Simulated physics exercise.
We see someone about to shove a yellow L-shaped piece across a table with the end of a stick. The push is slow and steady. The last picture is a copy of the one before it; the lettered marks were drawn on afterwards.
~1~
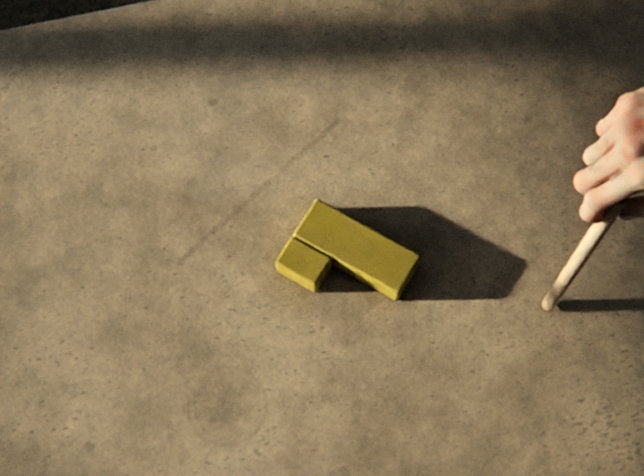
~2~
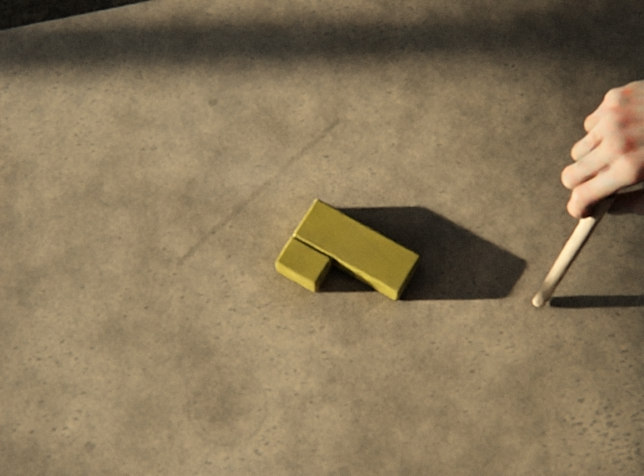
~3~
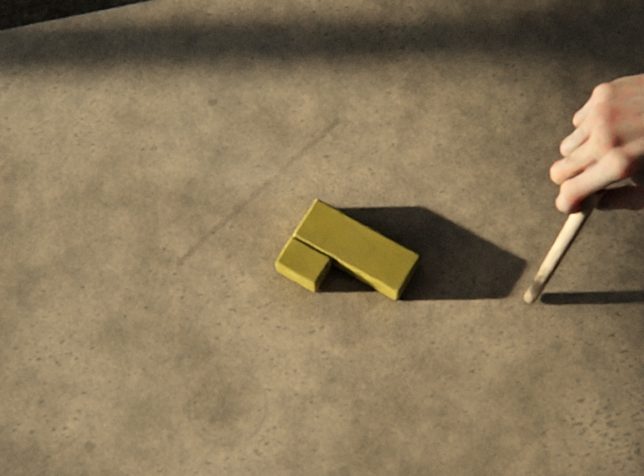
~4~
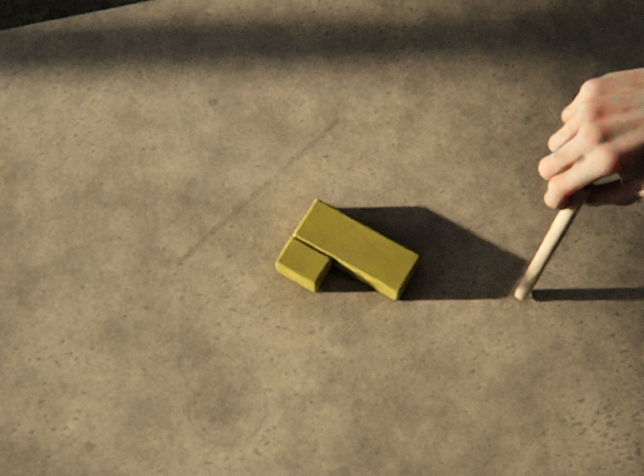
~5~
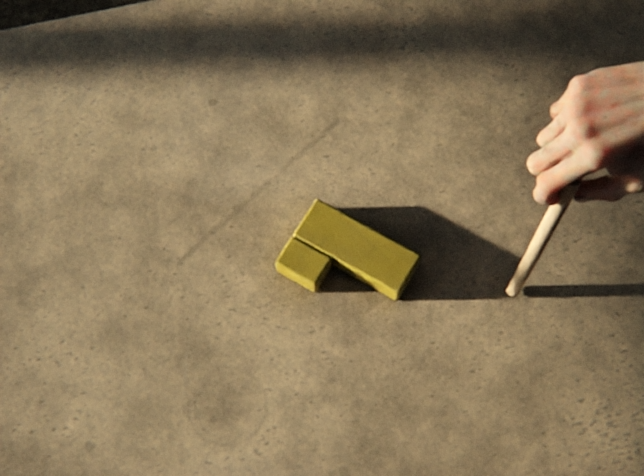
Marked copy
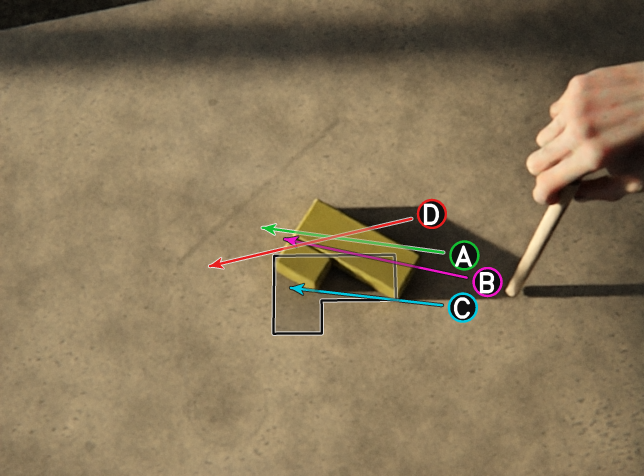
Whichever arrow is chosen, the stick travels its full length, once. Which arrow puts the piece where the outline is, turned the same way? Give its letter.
With D it matches the outline.
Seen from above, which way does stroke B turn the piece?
It turns anticlockwise.
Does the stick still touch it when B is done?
Yes.
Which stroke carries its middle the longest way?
B.
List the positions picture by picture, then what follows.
The first frame shows yellow L-shaped piece (357, 245).
The second frame shows yellow L-shaped piece (357, 245).
The third frame shows yellow L-shaped piece (357, 245).
The fourth frame shows yellow L-shaped piece (357, 245).
The fifth frame shows yellow L-shaped piece (357, 245).
On the marked copy, A from (444, 253) to (263, 228); B from (467, 278) to (285, 239); C from (442, 305) to (291, 288); D from (412, 219) to (210, 266).
Taking D. A third of the way, foot of the stick (339, 236), piece (342, 257).
Two thirds of the way, foot of the stick (266, 254), piece (333, 271).
When it is over, foot of the stick (210, 267), piece (333, 271); it fills the outline.
As for the rest, A leaves the piece out of the outline, at (329, 268); B leaves the piece out of the outline, at (217, 222); C leaves the piece out of the outline, at (300, 213).
